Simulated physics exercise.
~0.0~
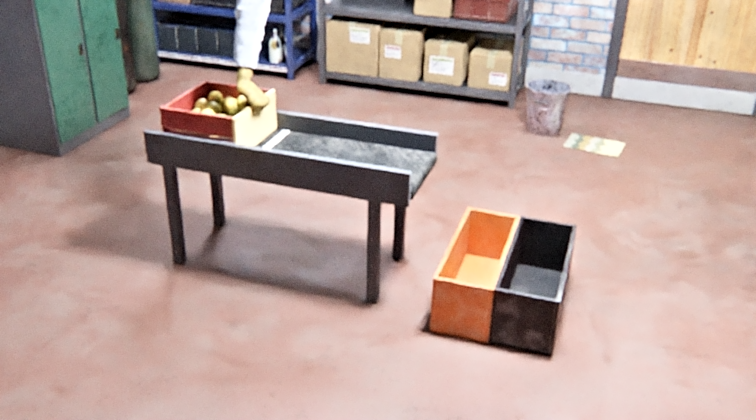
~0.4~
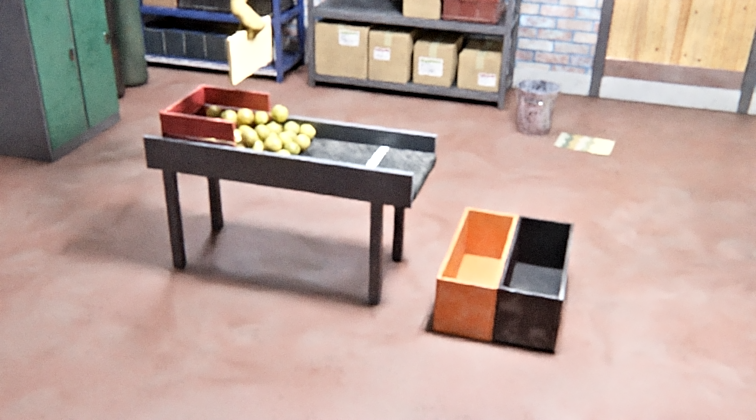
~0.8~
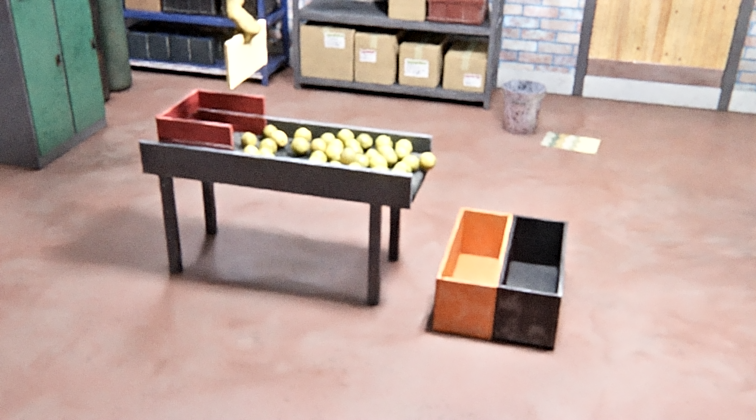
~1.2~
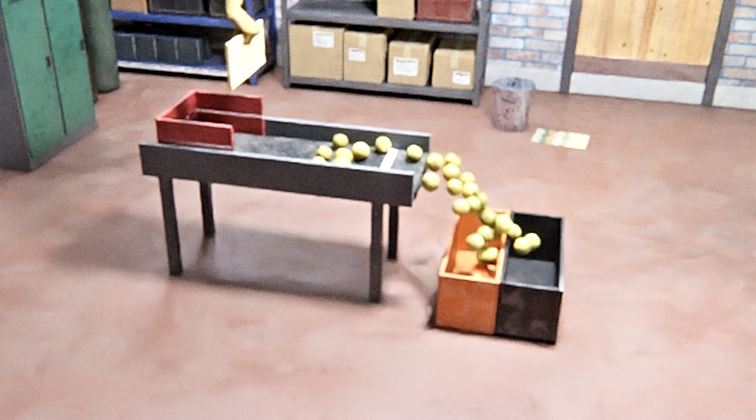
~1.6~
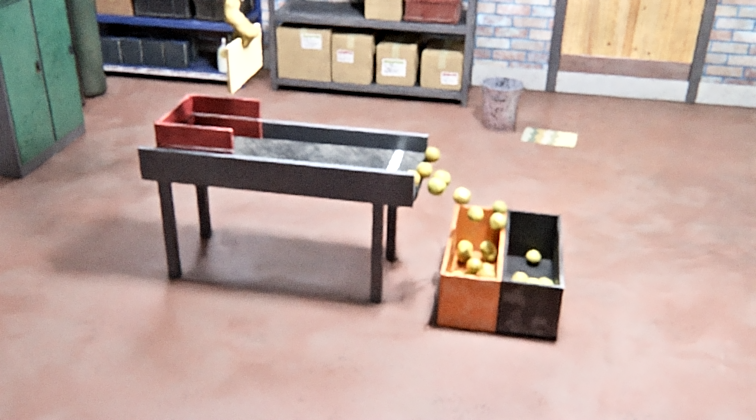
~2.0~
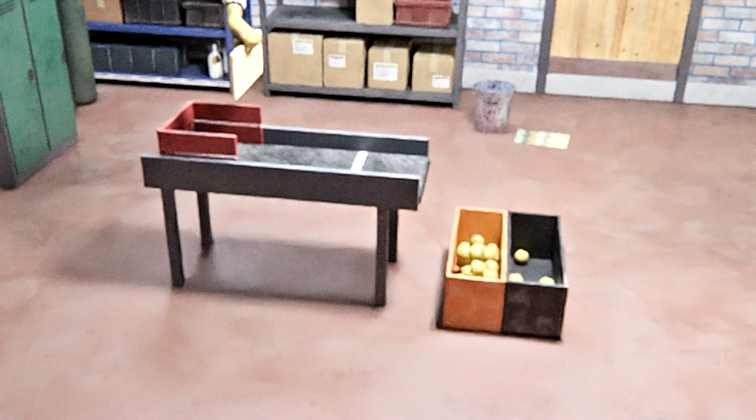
In a workshop, a gate lifts from a red pen and yellow apples spread along a moving belt to the right, tumbling off its end toward an orange tote and a black box, until the belt is empty, with most in the tote and a few in the box.
